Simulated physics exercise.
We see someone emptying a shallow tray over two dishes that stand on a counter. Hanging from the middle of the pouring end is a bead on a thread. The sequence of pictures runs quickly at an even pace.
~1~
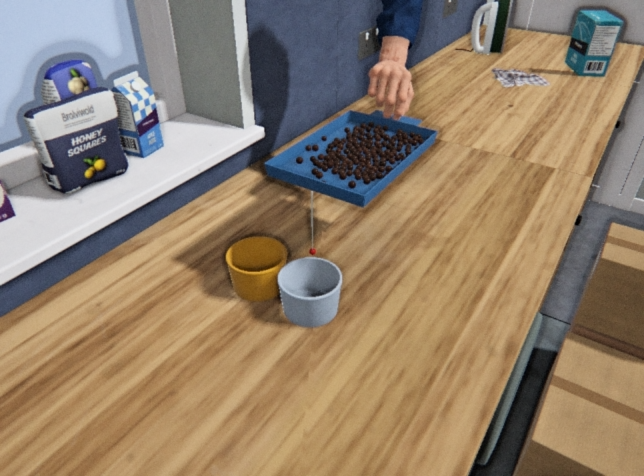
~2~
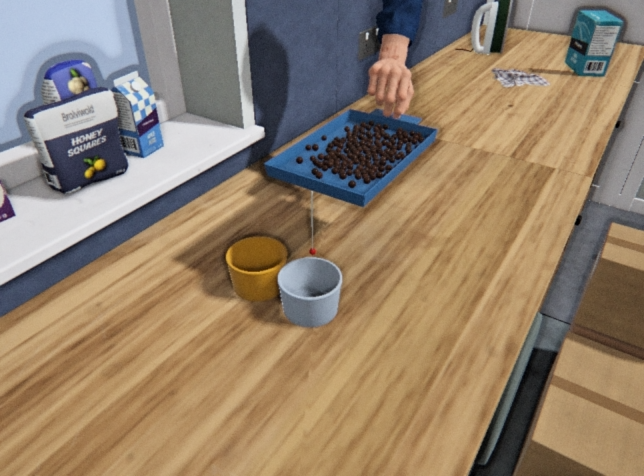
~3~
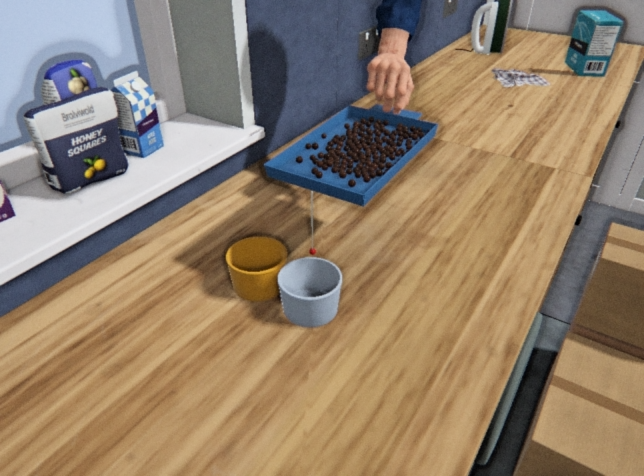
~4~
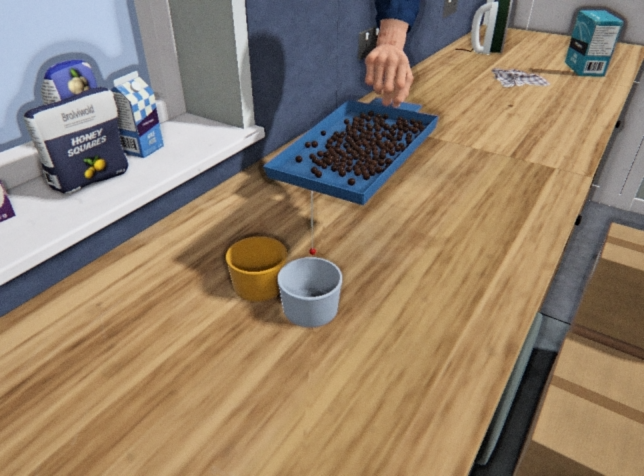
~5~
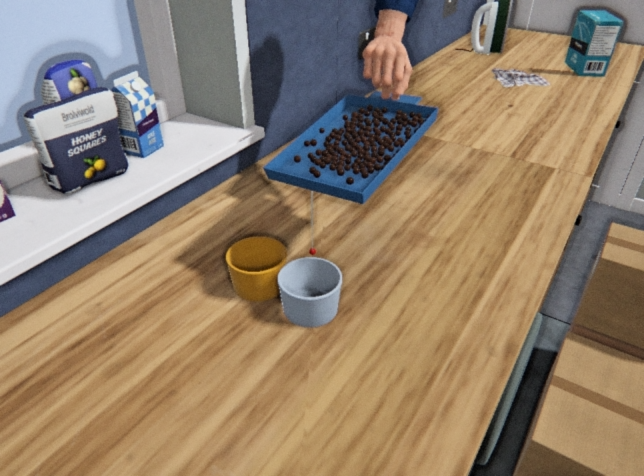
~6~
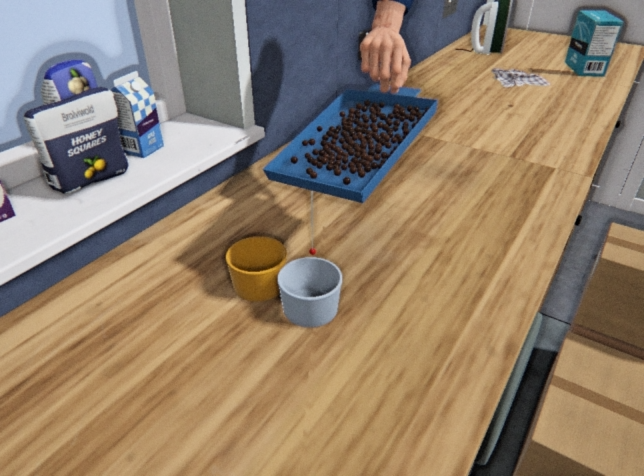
On a wooden counter, a hand slightly tilts a blue tray of brown balls near two dishes.
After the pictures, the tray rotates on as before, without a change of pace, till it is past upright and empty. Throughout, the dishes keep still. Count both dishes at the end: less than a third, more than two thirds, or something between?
The result will be a high catch, beyond two thirds of the load.
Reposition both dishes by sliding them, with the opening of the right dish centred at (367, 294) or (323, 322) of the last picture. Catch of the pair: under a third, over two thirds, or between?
Two tries, in turn: Under a third and under a third.
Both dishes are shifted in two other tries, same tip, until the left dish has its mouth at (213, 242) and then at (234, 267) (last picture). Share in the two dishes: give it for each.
You'd get near 80 per cent and afterwards near 30 per cent.
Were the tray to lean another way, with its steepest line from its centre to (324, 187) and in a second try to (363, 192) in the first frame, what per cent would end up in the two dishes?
So it's 60 percent with the first slope and 10 percent with the other.
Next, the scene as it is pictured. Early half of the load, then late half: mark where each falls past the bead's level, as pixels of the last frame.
I'd place the first part at (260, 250) and the rest at (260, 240).
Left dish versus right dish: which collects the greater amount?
It's the dish to the left that ends up fuller.
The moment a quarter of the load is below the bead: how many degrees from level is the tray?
A tilt of roughly 85°.
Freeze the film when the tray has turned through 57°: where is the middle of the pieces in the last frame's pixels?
The middle of the load sits near (304, 150).
Soon after the last picture, tray tipped steeply; nearly all on the tray; a stray few in the air.
A little later, tray tipped right over; about a quarter on the tray; a stray few in the right dish; about half in the left dish; a small part outside both; about a quarter in the air.
Later still, tray tipped past a quarter turn; a small part in the right dish; most in the left dish; a small part outside both.
By the end, tray tipped past a quarter turn; a small part in the right dish; most in the left dish; a small part outside both.
